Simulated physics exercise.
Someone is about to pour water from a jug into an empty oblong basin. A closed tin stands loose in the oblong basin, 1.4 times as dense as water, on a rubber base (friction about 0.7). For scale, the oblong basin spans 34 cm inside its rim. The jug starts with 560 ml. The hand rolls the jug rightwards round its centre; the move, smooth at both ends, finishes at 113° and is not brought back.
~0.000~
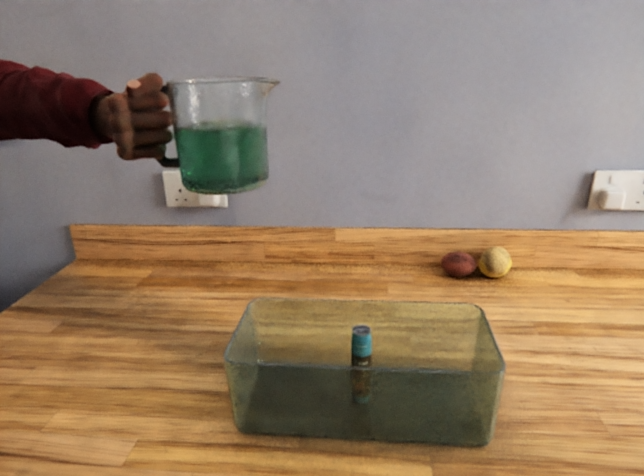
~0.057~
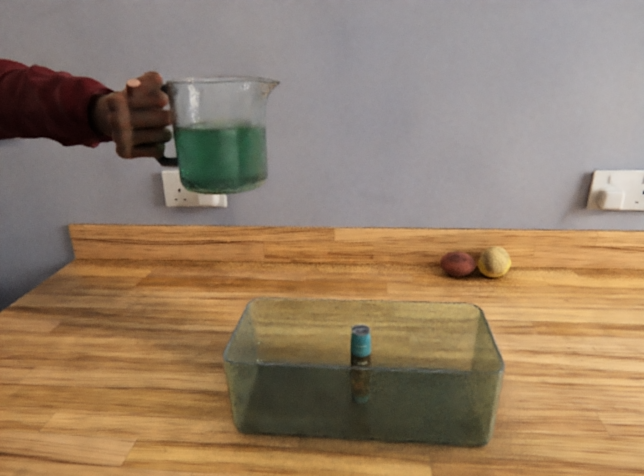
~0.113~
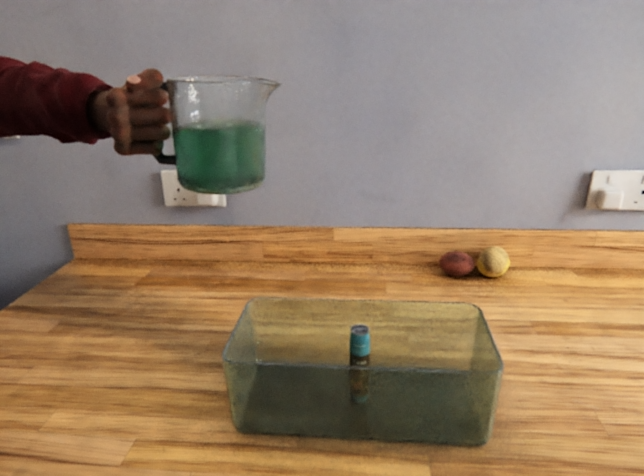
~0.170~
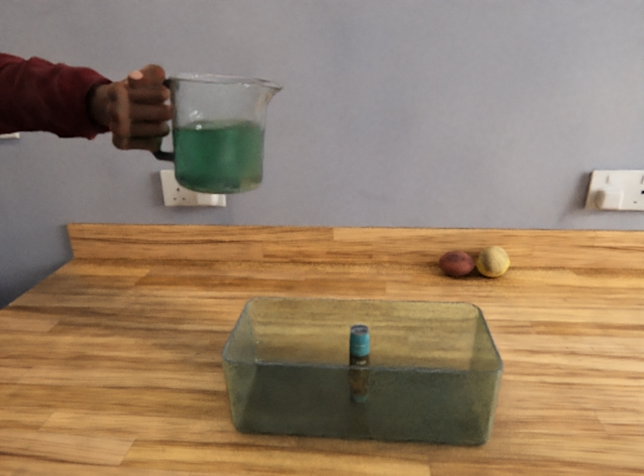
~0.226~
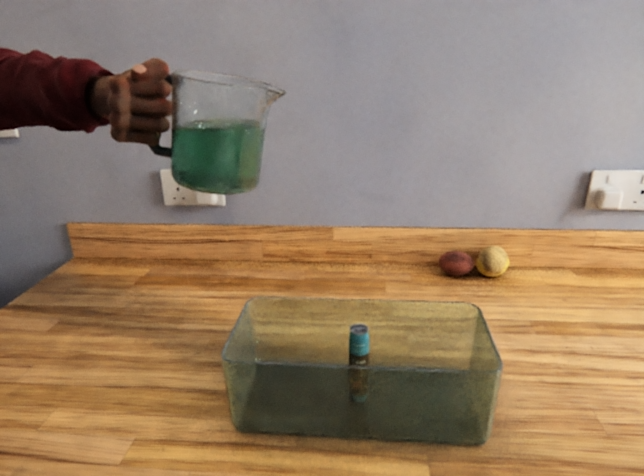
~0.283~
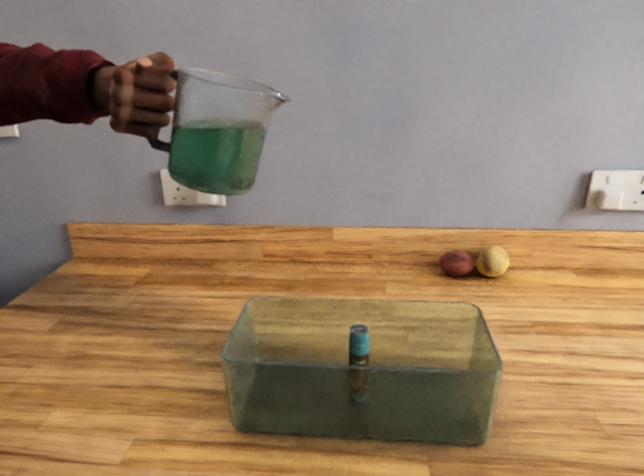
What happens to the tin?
The tin topples.
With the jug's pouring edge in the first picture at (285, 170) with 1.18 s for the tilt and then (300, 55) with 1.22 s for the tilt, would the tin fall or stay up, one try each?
First it remains upright; then it stays up.
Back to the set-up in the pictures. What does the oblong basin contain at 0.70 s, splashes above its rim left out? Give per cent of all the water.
About 0 per cent.
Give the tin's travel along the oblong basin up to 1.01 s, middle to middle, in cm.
Some 0 cm.
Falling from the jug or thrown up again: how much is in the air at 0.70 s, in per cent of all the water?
About 10 per cent.
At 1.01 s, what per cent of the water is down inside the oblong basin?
About 38 per cent.
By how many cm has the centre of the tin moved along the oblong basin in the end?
About 9.5 cm.
Then, 0.70 s in, the tilt is 73° and 90 per cent is still to pour; the tin stands where it began.
Then, 1.01 s in, the tilt is 107° and 24 per cent is still to pour; the tin stands where it began.
Then, 1.33 s in, the tilt is 113° and 0 per cent is still to pour; the tin leans 42°.
Then, 1.68 s in, the tilt is 113° and 0 per cent is still to pour; the tin lies on its side.
Finally, the tin lies on its side.
